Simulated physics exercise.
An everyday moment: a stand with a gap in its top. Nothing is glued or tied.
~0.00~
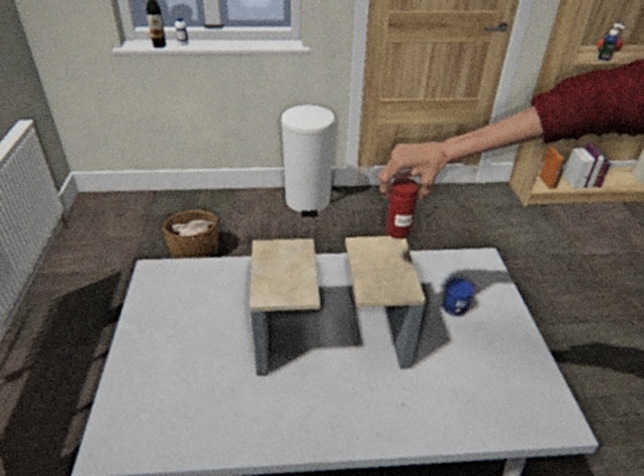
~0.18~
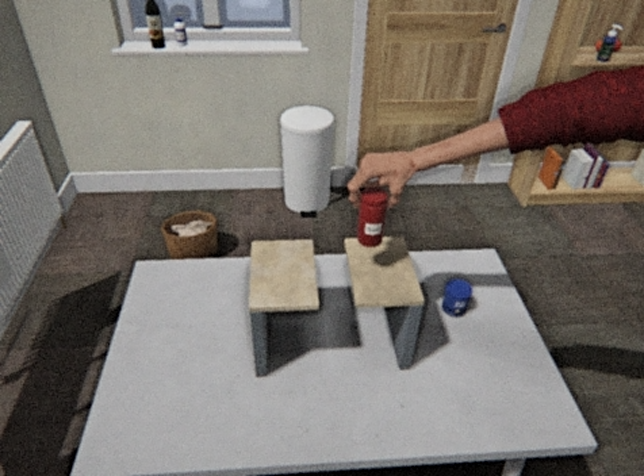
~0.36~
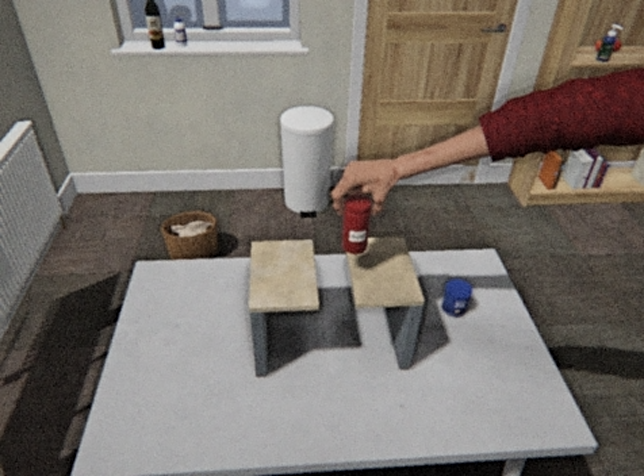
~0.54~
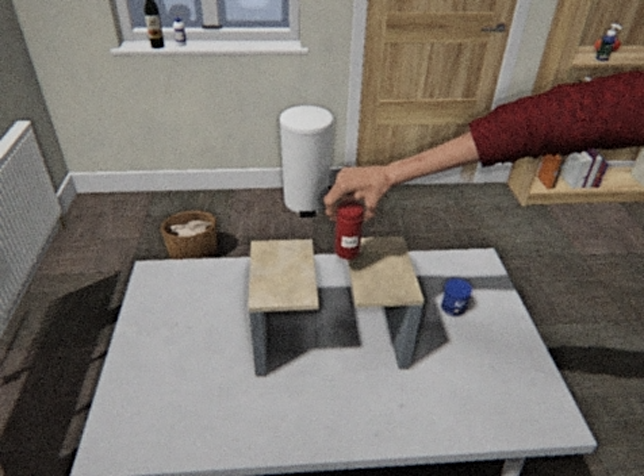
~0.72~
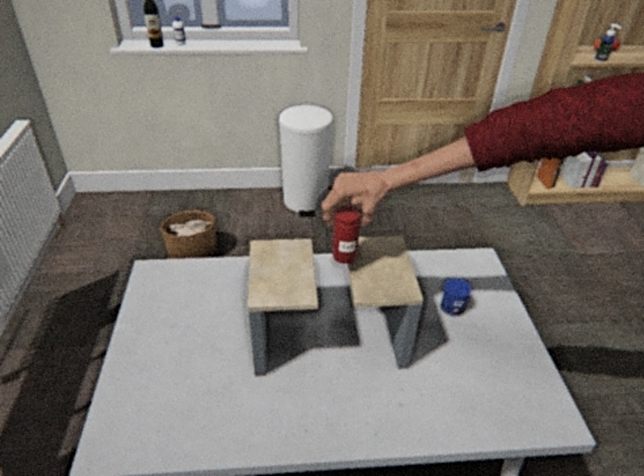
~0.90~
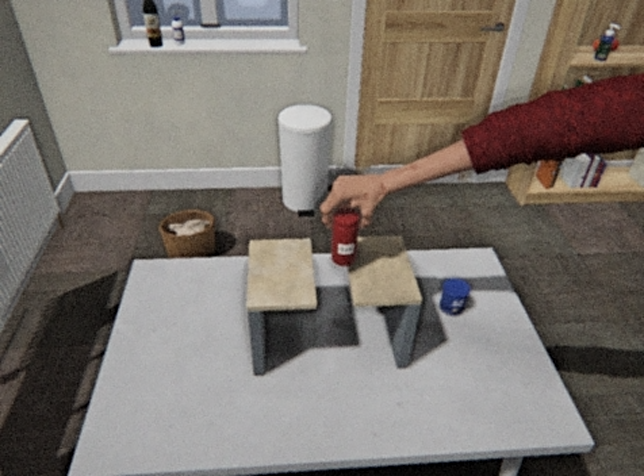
In a room with a wooden door, a hand in a red sleeve carries a red jar leftward and slightly down to the gap between two stone-topped supports on a white table, while a blue tin sits still nearby.
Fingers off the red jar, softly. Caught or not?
The jar stays on top.
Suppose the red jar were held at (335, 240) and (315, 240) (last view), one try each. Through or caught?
First, it drops through; second, it lodges.
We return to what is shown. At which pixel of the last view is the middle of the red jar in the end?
At about (323, 262).
Around 1.10 s, red jar displaced a little near (343, 247).
Around 1.30 s, red jar rocked 58° from its first pose near (323, 261).
Finally (1.9 s), down or leaning hard on the stand or table, red jar; blue tin still in place. Final places as the last picture's camera would see them, red jar near (323, 262). The jar is caught.
